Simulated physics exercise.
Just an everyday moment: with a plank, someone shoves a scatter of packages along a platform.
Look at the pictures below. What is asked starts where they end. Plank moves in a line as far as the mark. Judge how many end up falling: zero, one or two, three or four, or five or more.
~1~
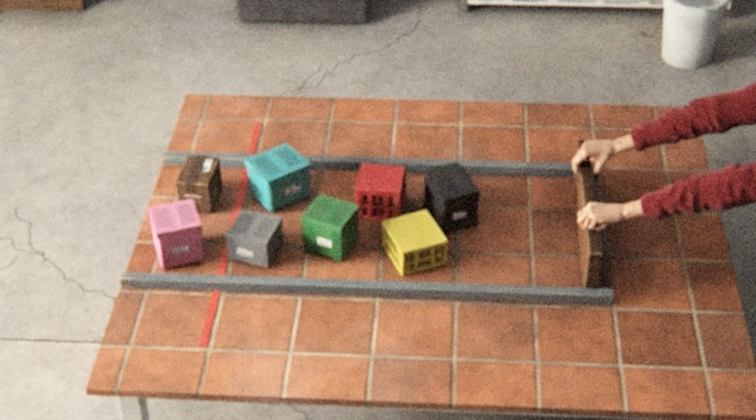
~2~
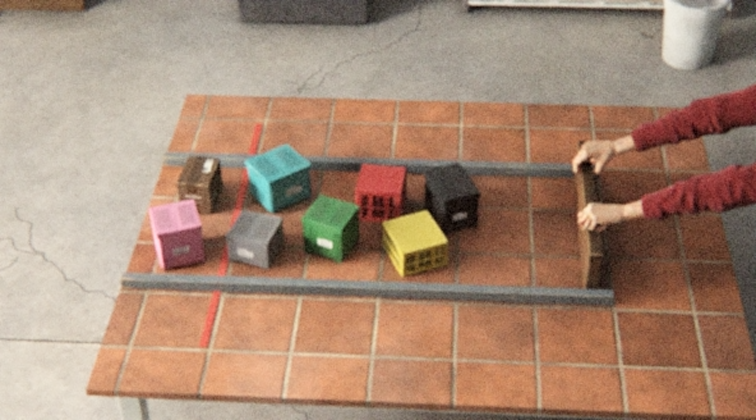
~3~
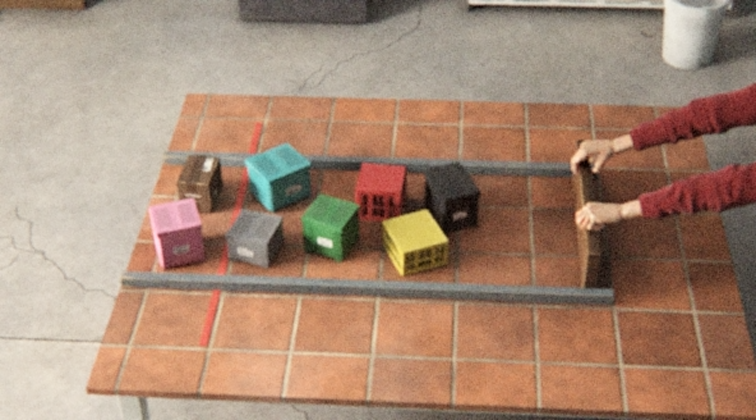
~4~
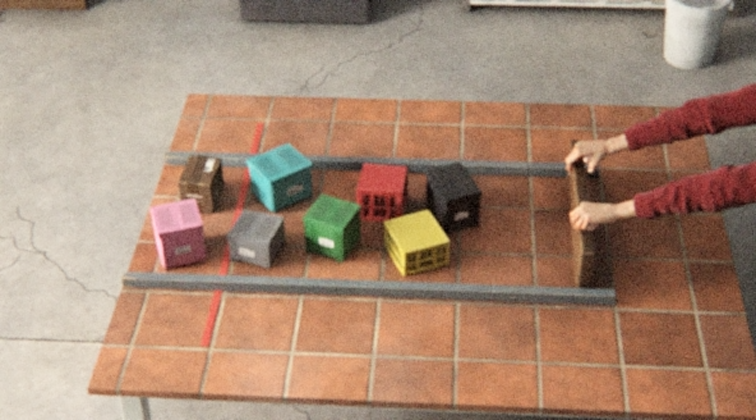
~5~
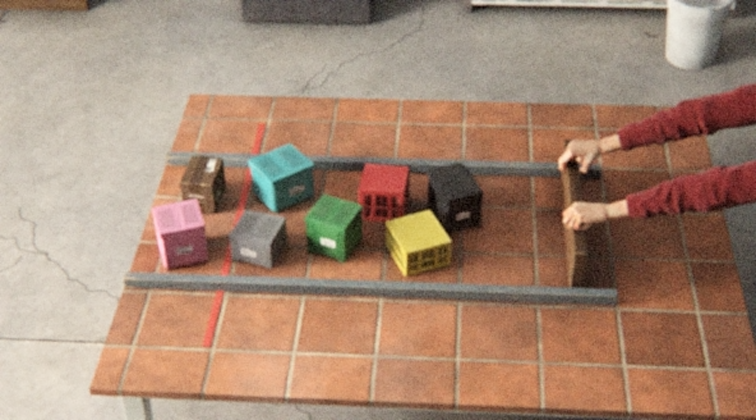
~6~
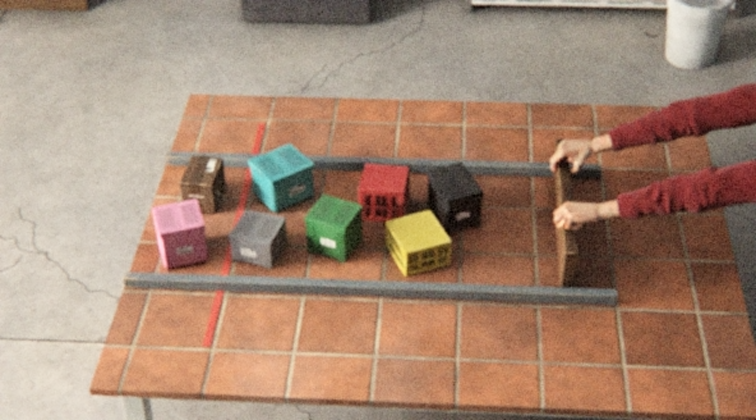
My judgement: Three or four.
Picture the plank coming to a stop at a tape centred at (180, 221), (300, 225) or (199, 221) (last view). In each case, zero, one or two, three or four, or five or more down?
In order: Five or over; one to two; five or over.
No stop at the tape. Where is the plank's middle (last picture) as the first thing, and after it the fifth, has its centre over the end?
The middle is near (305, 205) first and near (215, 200) after.
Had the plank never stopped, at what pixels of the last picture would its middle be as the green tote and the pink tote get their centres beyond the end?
Around (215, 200) first and around (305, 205) second.
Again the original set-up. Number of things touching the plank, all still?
All in all, 2.
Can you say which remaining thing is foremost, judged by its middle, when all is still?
Foremost, the green tote.
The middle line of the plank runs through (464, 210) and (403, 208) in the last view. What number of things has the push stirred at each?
Well, it's 1 at the first one and 4 at the second.
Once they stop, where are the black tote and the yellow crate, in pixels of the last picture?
Final positions: Near (221, 187); near (207, 230).
A little later, none off yet; pink tote at rest near (181, 235); brown parcel at rest near (203, 185); grey tote at rest near (259, 239).
Next, none off yet; pink tote at rest near (181, 235); brown parcel at rest near (203, 185); grey tote moving near (256, 239).
Later still, none off yet; pink tote shifted about its own width near (133, 230); brown parcel shifted about its own width near (153, 183); grey tote shifted well along near (177, 241).
When it is over, the number that fall off is three or four; down, turquoise tote, grey tote, brown parcel and pink tote.
